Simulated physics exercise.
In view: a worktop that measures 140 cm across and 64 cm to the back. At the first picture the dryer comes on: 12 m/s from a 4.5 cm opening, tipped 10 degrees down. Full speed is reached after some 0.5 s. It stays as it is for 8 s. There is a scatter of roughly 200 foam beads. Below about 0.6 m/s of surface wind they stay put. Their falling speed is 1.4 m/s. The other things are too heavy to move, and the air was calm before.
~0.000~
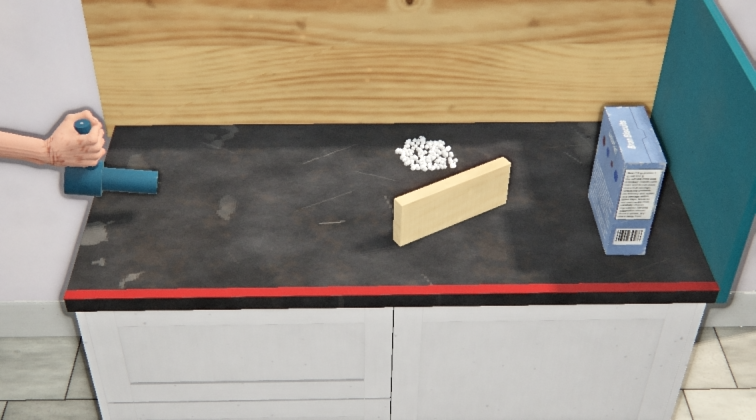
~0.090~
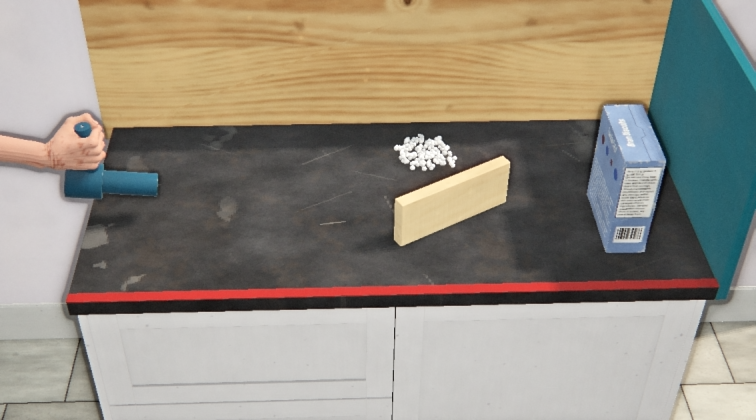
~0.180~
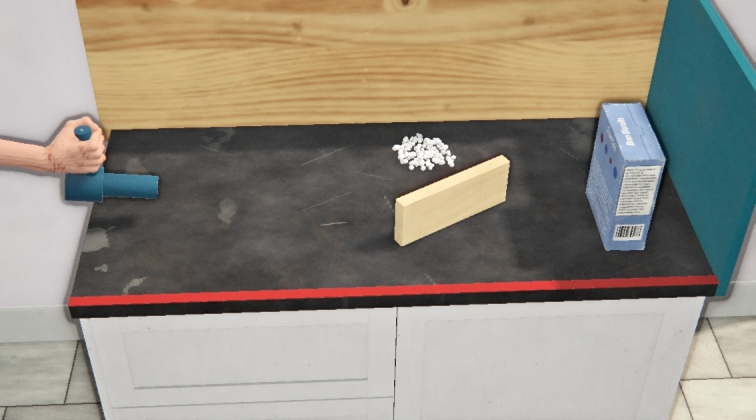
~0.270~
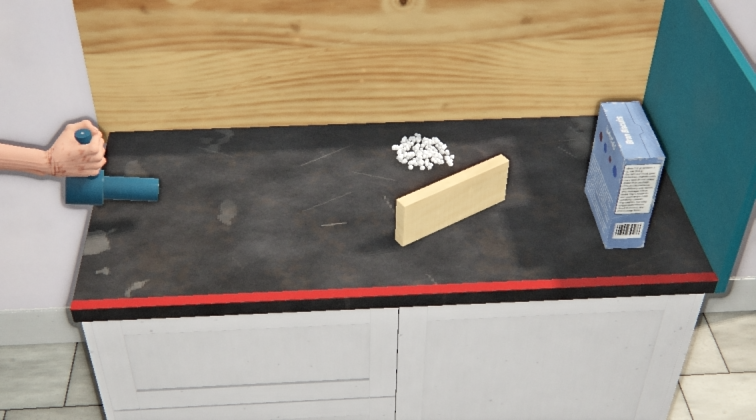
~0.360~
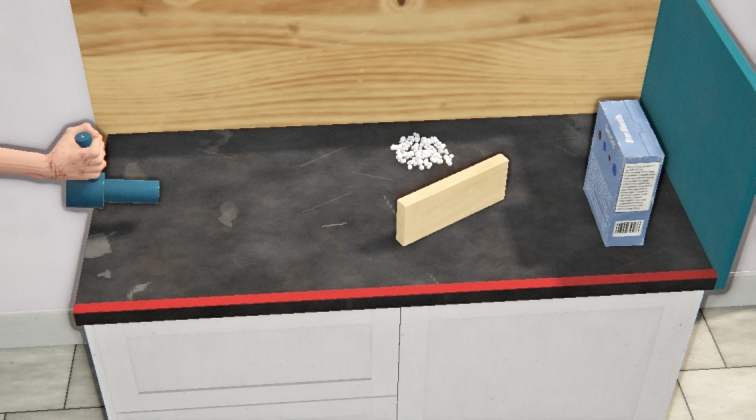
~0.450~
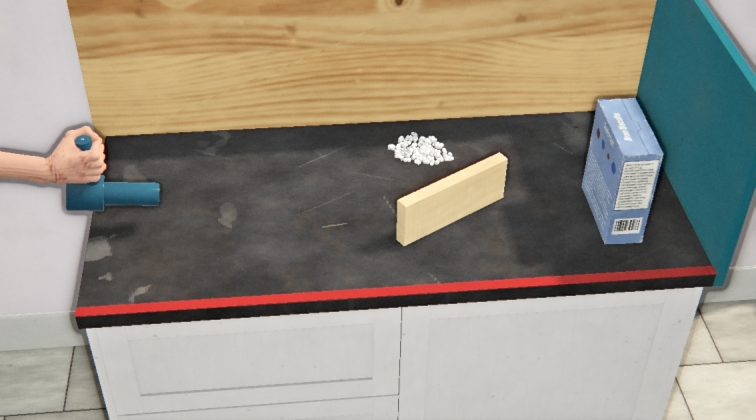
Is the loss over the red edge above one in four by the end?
More than a quarter over the red edge: No.
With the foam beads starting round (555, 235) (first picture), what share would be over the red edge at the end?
It would be near 0 %.
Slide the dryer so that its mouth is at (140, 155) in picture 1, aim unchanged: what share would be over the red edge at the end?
In that case some 70 per cent.
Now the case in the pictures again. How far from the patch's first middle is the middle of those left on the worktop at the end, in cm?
About 55 cm.
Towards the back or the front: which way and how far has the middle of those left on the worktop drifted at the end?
To the back, by about 15 cm.
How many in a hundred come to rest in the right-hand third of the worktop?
About 100 %.
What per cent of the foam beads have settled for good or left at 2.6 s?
Some 15 per cent.
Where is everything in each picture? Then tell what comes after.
In the first picture, the middle of the foam beads is near (422, 154), none has stirred yet and the mouth of the dryer is at (157, 183).
In the second picture, the middle of the foam beads is near (421, 154), none has stirred yet and the red edge is centred on (397, 295).
In the third picture, the middle of the foam beads is near (419, 154), none has stirred yet, the top of a board is at (454, 180) and the top of a carton is at (633, 130).
In the fourth picture, the middle of the foam beads is near (418, 153) and none has stirred yet.
In the fifth picture, the middle of the foam beads is near (417, 153) and none has stirred yet.
In the sixth picture, the middle of the foam beads is near (421, 152), the farthest in sight from the dryer is at (450, 155) and about 10 % have left their places.
After 1.6 s the count stands so, 0 % are over the red edge; the middle of those still in play is near (613, 106).
After 2.6 s the count stands so, 0 % are over the red edge; the middle of those still in play is near (606, 108).
After 4.4 s the count stands so, 0 % are over the red edge; the middle of those still in play is near (609, 108).
After 8.0 s, at the end, 0 % are over the red edge; the middle of those still in play is near (606, 107).
